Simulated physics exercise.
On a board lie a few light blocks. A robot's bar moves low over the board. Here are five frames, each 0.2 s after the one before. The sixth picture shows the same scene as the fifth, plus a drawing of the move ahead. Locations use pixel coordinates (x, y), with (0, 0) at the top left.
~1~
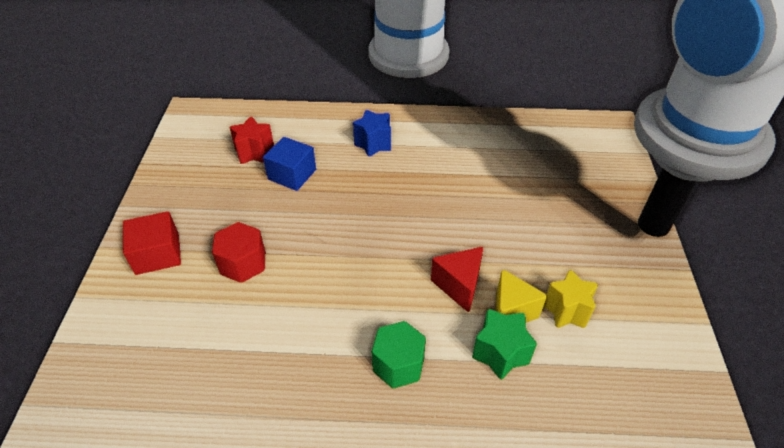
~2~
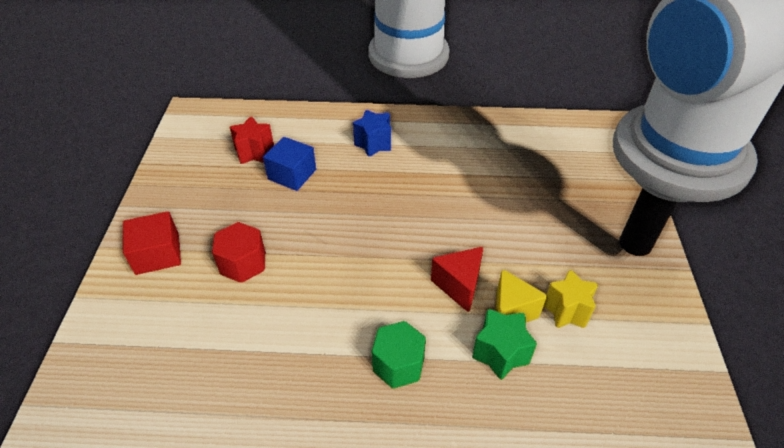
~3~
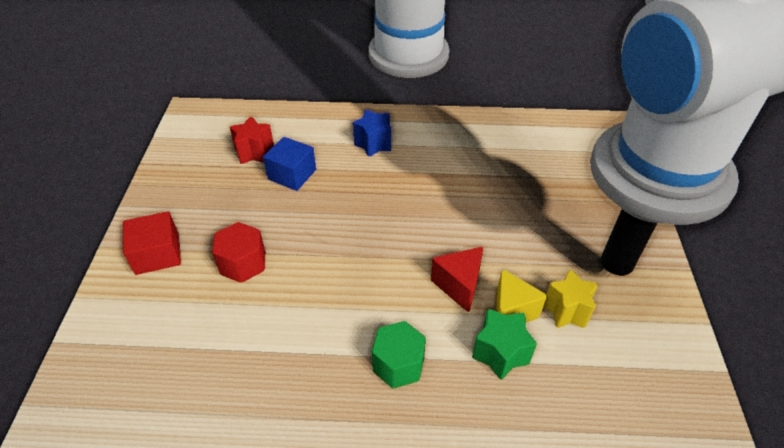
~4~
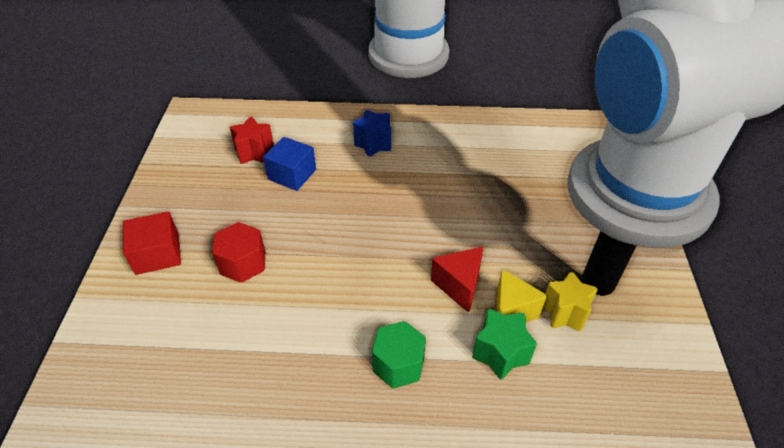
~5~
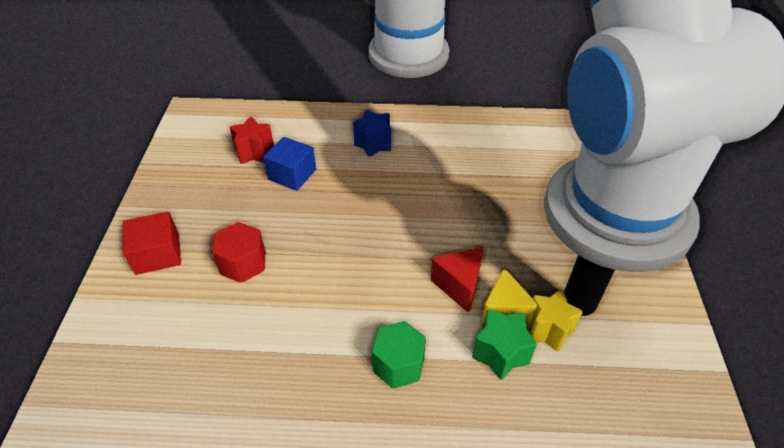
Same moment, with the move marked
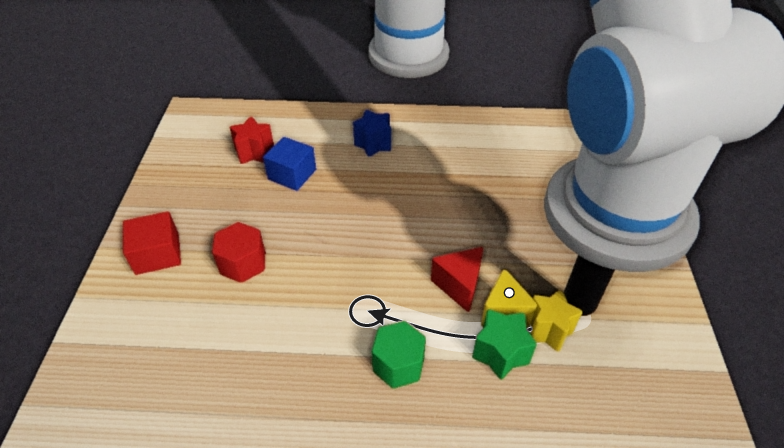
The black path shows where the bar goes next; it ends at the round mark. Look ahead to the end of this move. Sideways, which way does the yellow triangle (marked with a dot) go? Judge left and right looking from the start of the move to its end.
That block drifts right.
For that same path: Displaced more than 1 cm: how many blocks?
Three or more blocks move more than 1 cm.
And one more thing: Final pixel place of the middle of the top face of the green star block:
It ends at (444, 388).
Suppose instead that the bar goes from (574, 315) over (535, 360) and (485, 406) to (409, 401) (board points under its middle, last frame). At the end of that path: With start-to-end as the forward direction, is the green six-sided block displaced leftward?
I'd say no.
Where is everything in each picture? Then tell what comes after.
The first picture shows tip of the bar (653, 226), middles of tops, green six-sided block (399, 344), red triangle (463, 264), green star block (507, 332), yellow triangle (517, 291), yellow star block (576, 289).
The second picture shows bar (635, 244), nothing pushed.
The third picture shows bar (617, 263), nothing pushed.
The fourth picture shows bar (598, 282), yellow star block (574, 291).
The fifth picture shows bar (579, 302), green six-sided block (399, 344), red triangle (463, 264), green star block (507, 332), yellow triangle (509, 293), yellow star block (556, 309).
The line goes from (574, 315) through (509, 335) and (436, 332) to (368, 311); the dot is on the yellow triangle.
What follows on the original path. One third of the way, bar (510, 322); red triangle (460, 262), turned 10° clockwise; green star block (462, 367); yellow triangle (477, 304), turned 70° clockwise; yellow star block (497, 341), turned 25° anticlockwise.
Two thirds of the way, bar (435, 318); red triangle (458, 261), turned 20° clockwise; green star block (444, 388), turned 15° anticlockwise; yellow triangle (414, 288), turned 90° clockwise; yellow star block (468, 347), turned 70° anticlockwise.
At the end, bar (367, 297); green six-sided block unmoved; red triangle (458, 261), turned 20° clockwise; green star block (444, 388), turned 15° anticlockwise; yellow triangle (380, 264), turned 135° clockwise; yellow star block (468, 347), turned 70° anticlockwise.
